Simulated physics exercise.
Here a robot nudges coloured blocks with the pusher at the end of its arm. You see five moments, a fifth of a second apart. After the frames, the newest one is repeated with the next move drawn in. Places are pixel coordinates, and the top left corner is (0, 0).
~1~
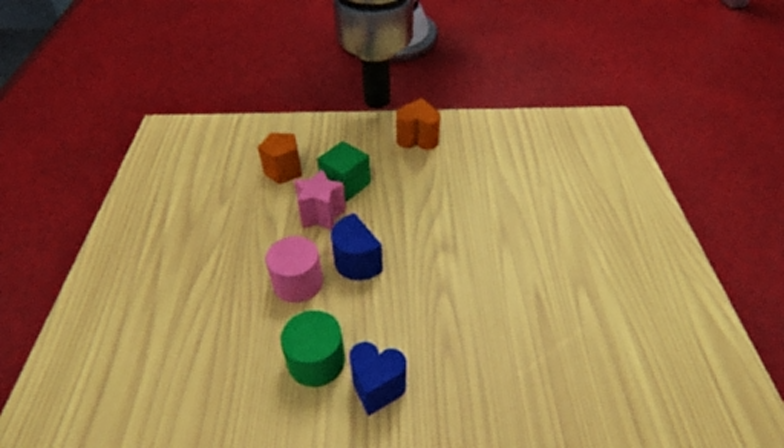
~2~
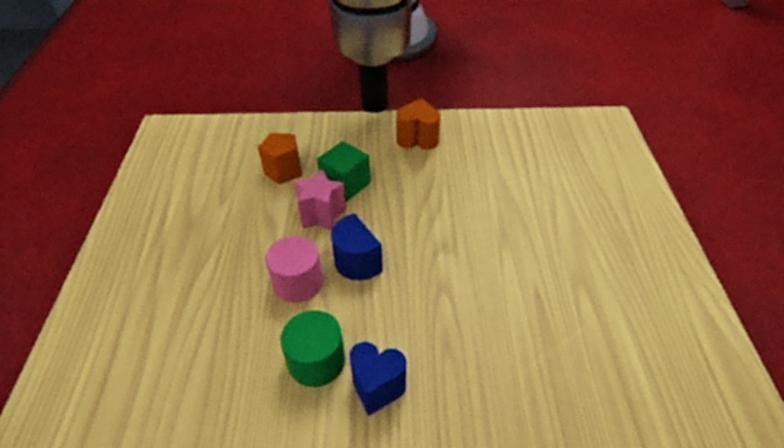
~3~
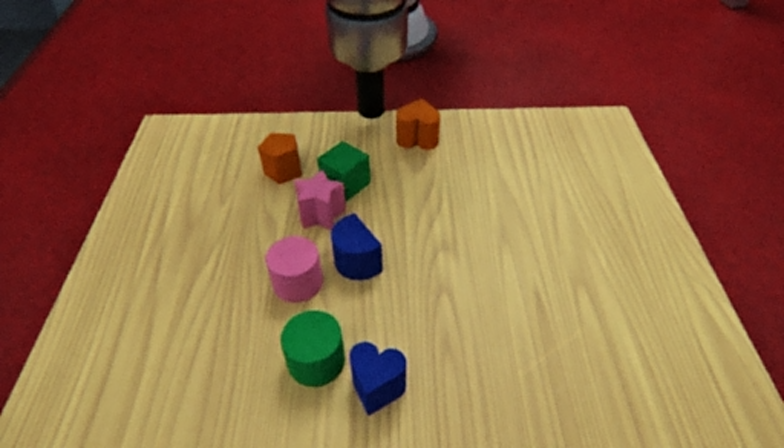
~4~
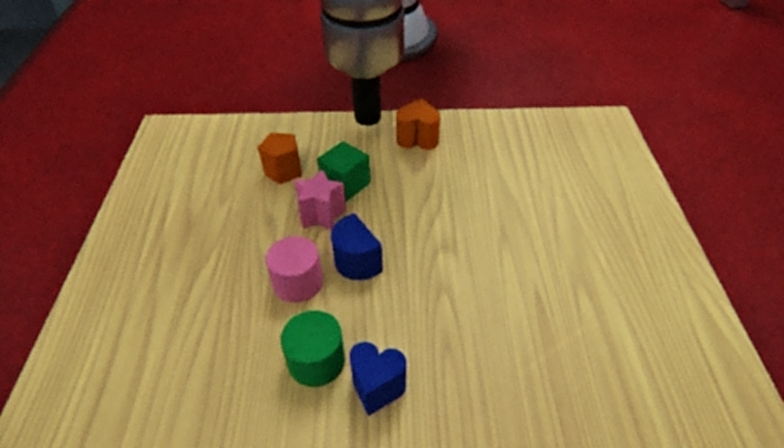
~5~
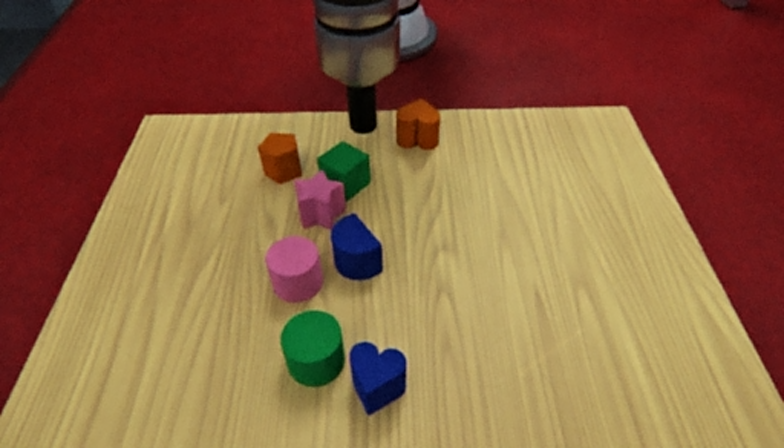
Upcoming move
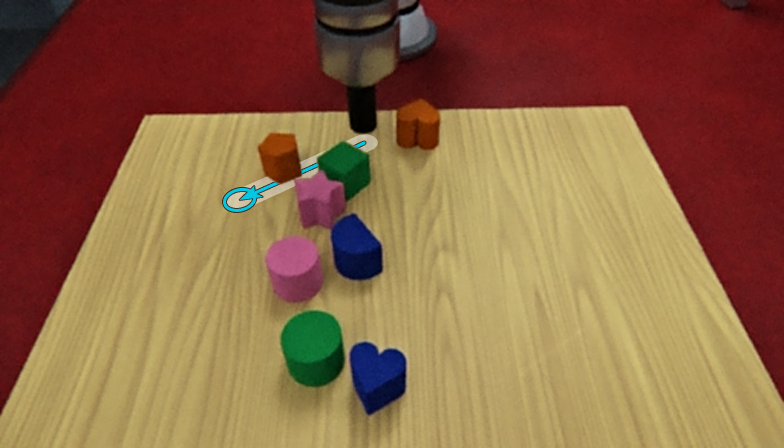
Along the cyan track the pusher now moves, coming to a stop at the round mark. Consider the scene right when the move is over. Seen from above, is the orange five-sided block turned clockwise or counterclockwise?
Direction: Clockwise.
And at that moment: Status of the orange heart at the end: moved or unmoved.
Undisturbed, or as good as.
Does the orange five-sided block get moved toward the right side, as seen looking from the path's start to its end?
Yes, that is what happens.
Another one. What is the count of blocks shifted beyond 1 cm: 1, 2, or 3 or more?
Just one will move.
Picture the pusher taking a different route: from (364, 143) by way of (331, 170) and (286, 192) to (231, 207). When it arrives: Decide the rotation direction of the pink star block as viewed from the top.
The block turns clockwise.
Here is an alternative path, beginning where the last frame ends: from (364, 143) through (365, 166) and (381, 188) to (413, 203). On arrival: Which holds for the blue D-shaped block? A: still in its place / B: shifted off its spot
My answer is option A.
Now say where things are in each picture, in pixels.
In the first picture, pusher tip (377, 101); block tops, orange five-sided block (279, 143); green four-sided block (343, 156); orange heart (419, 112).
In the second picture, pusher (375, 106); blocks unchanged.
In the third picture, pusher (372, 111); blocks unchanged.
In the fourth picture, pusher (368, 118); blocks unchanged.
In the fifth picture, pusher (363, 126); orange five-sided block (279, 143); green four-sided block (343, 156); orange heart (419, 112).
Path on the board, in a line from (364, 143) to (240, 200).
On the path given first. One third of the way, pusher (323, 144); nothing pushed yet.
Two thirds of the way, pusher (280, 163); orange five-sided block (245, 151), turned 30° clockwise.
At the end, pusher (235, 183); orange five-sided block (215, 155), turned 65° clockwise; green four-sided block in place; orange heart in place.
